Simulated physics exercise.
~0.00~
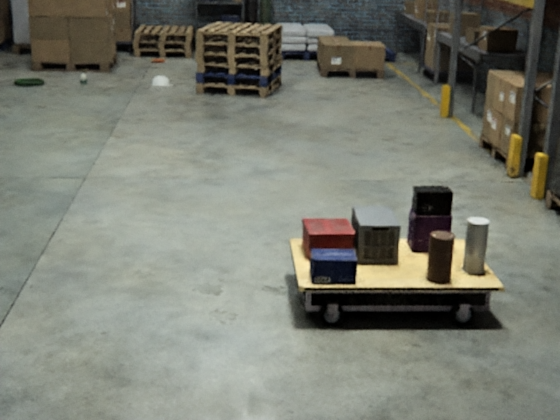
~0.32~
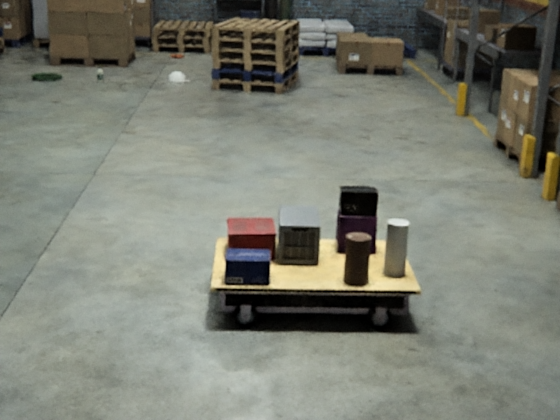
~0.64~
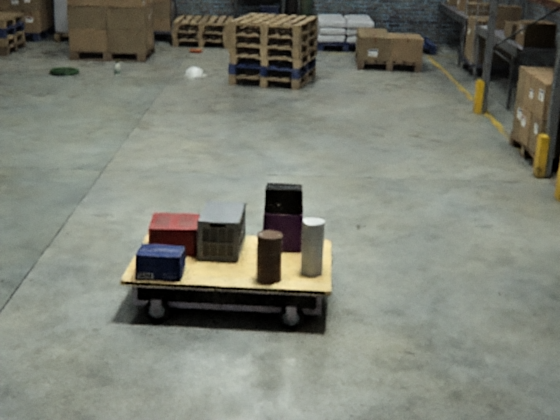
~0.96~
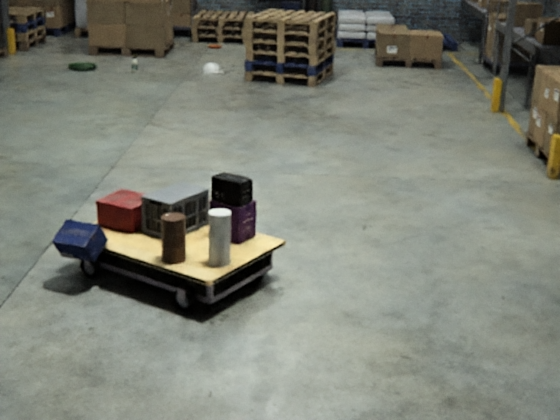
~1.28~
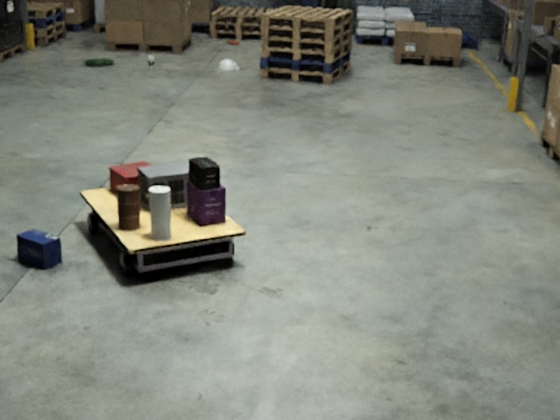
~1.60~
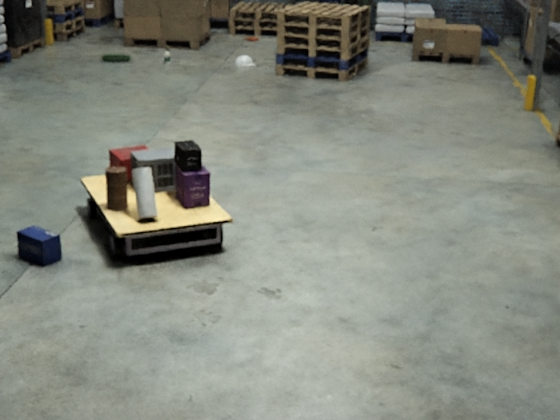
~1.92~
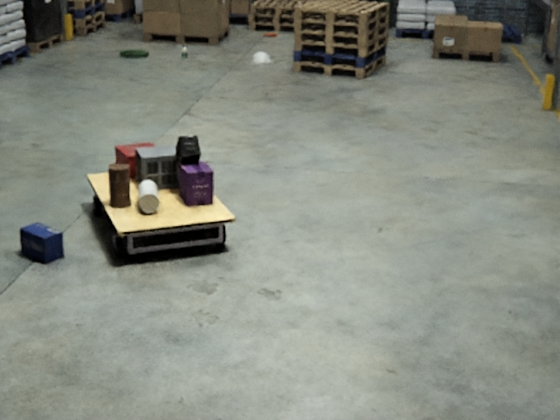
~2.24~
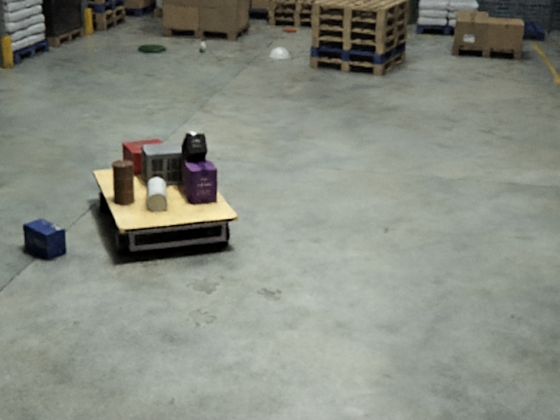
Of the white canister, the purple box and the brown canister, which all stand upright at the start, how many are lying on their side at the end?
One of them is lying on its side at the end, the white canister.
The clip shows a low wheeled cart carrying boxes and canisters left across a warehouse floor, then turning away as the blue box slides off onto the concrete. As the cart stops, the white canister topples onto its side and the black box tips, both staying aboard.
